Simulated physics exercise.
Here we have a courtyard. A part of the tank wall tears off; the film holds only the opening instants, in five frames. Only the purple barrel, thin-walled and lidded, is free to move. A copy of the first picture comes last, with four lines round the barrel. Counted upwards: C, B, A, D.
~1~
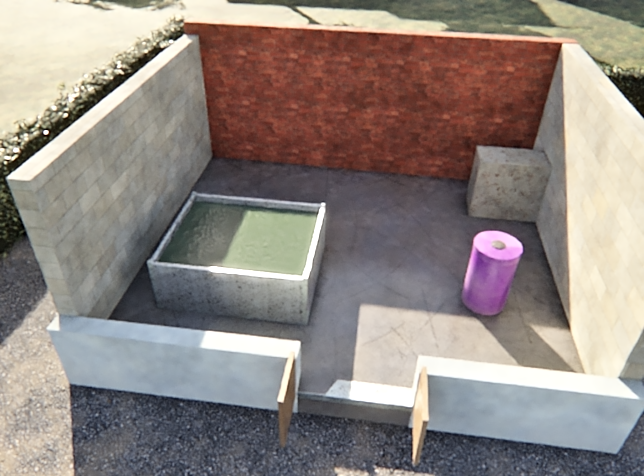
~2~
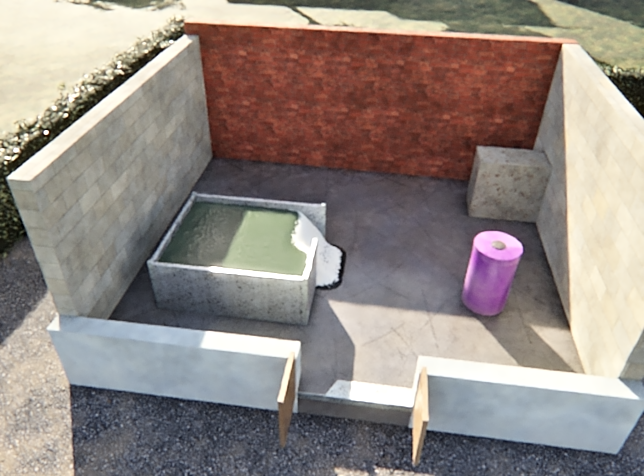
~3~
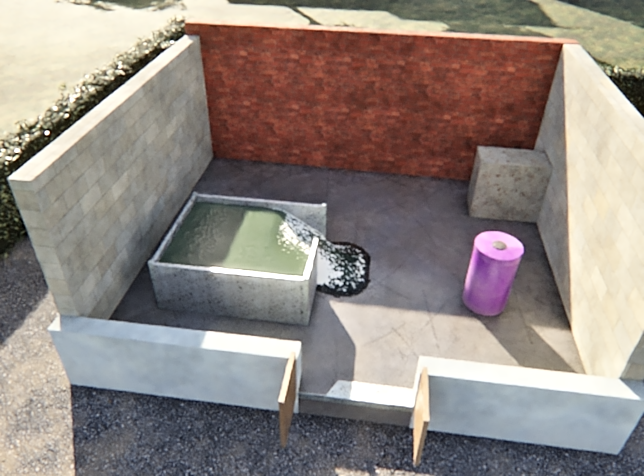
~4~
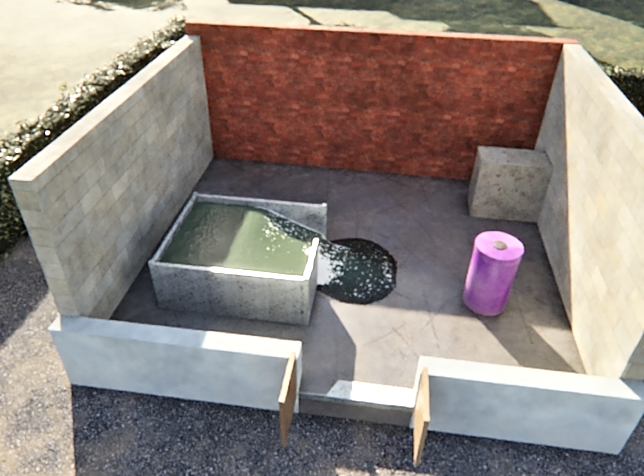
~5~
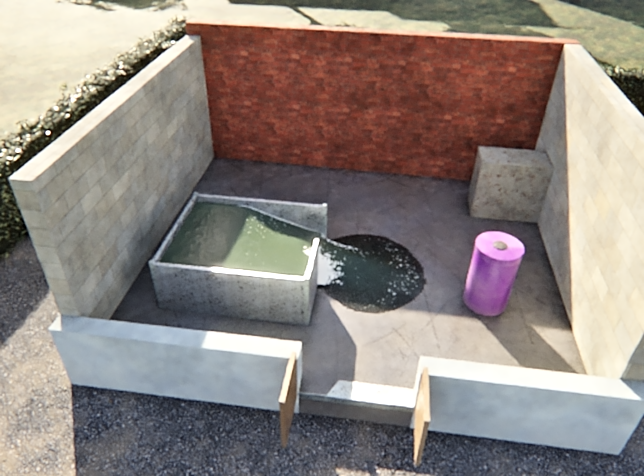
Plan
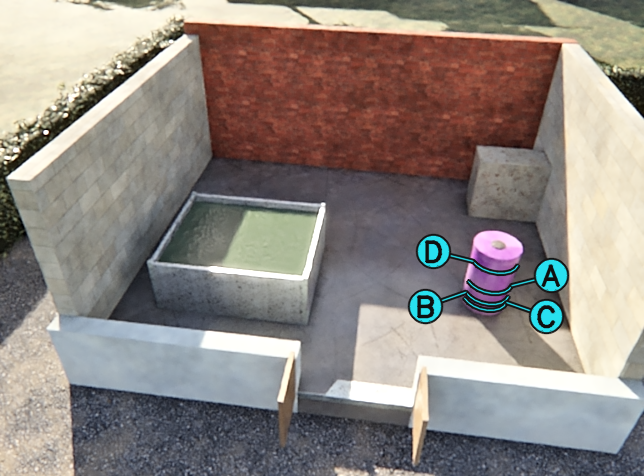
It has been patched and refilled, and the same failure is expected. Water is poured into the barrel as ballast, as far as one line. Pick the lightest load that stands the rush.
Go for A.
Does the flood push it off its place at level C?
Yes, it does.
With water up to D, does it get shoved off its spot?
No, not at all.
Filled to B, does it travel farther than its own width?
No, it does not.
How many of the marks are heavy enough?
Two of the four.
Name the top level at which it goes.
The answer is B.
On the marked copy, A at (491, 293); B at (488, 304); C at (487, 310); D at (497, 273); from the bottom up C, B, A, D.
If A is chosen, it does not move.
If B is chosen, it is pushed about half its own width away.
If C is chosen, it is pushed about 3 times its own width away.
If D is chosen, it does not move.
